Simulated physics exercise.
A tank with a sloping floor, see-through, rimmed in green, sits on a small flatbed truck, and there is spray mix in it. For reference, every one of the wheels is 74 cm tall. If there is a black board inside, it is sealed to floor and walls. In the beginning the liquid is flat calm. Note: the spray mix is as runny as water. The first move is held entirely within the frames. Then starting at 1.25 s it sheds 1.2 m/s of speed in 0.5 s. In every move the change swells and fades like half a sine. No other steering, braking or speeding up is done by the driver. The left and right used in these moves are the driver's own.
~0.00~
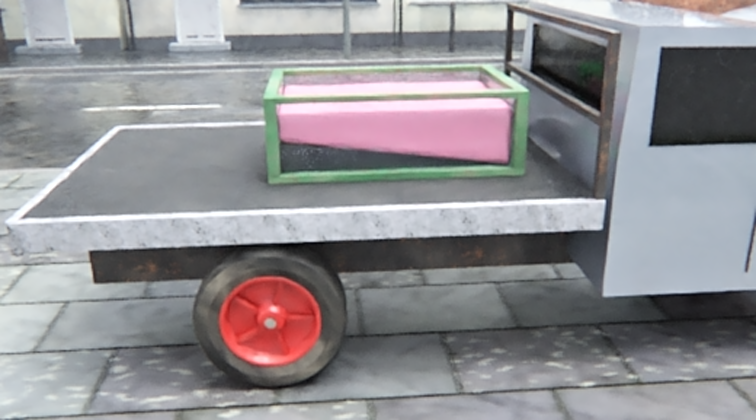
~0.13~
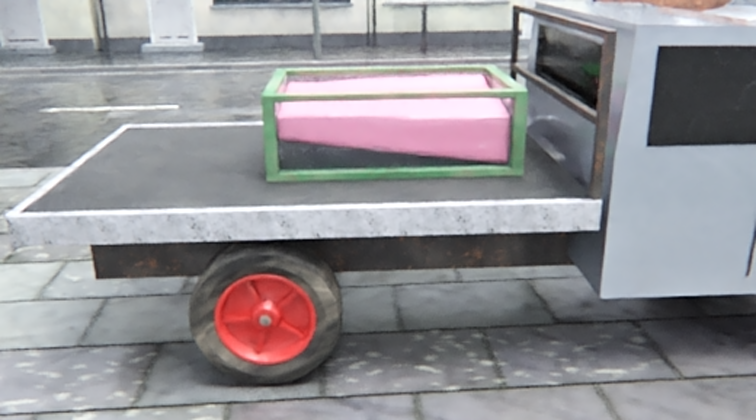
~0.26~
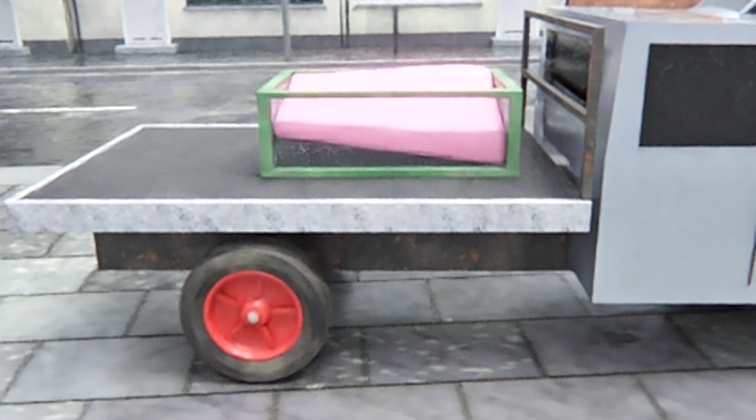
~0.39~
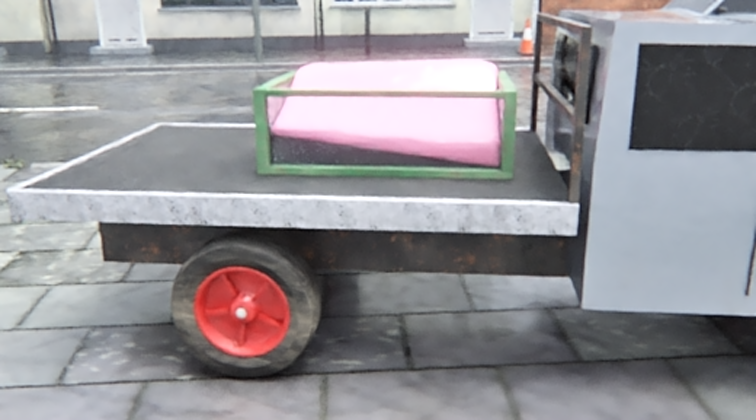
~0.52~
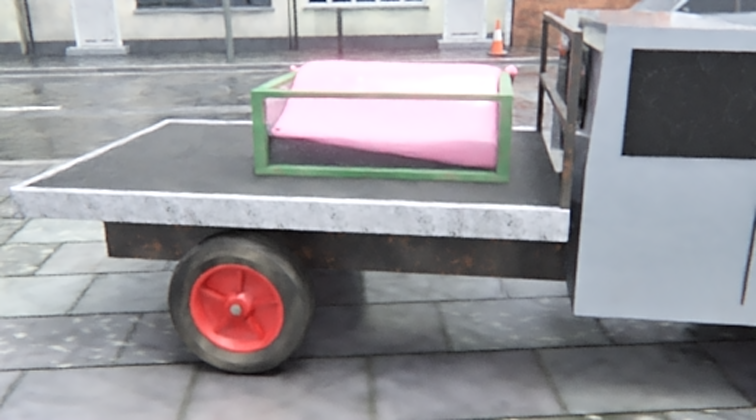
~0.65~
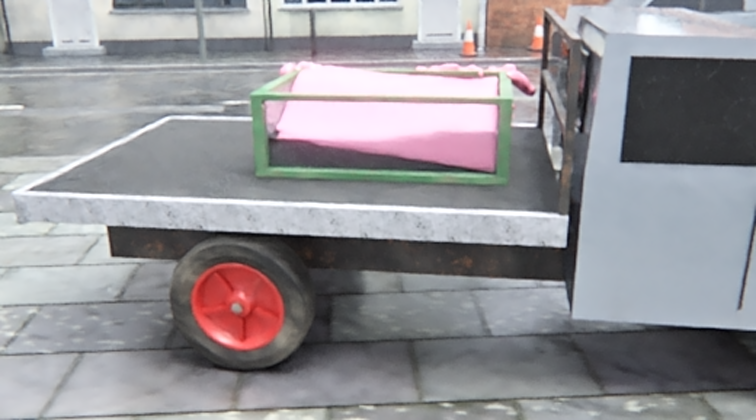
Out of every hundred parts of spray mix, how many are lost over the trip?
About 19 in every hundred.
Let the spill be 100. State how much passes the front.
Around 30 in a hundred.
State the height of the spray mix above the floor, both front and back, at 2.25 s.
Front level 32 cm, back level 18 cm.
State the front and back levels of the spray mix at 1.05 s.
About 32 cm at the front, 32 cm at the back.
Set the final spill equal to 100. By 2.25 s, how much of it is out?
About 70 percent at that moment.
After 1.05 s it stands 32 cm high behind and 33 cm in front; 6 per cent has gone over the far side, a little elsewhere.
After 1.65 s it stands 20 cm high behind and 45 cm in front; 8 per cent has gone over the far side, a little elsewhere.
After 2.25 s it stands 17 cm high behind and 32 cm in front; 14 per cent has gone over the far side and the front, a little elsewhere.
After 4.74 s 19 per cent has gone over the far side and the front, a little elsewhere, 40 of 215 litres.
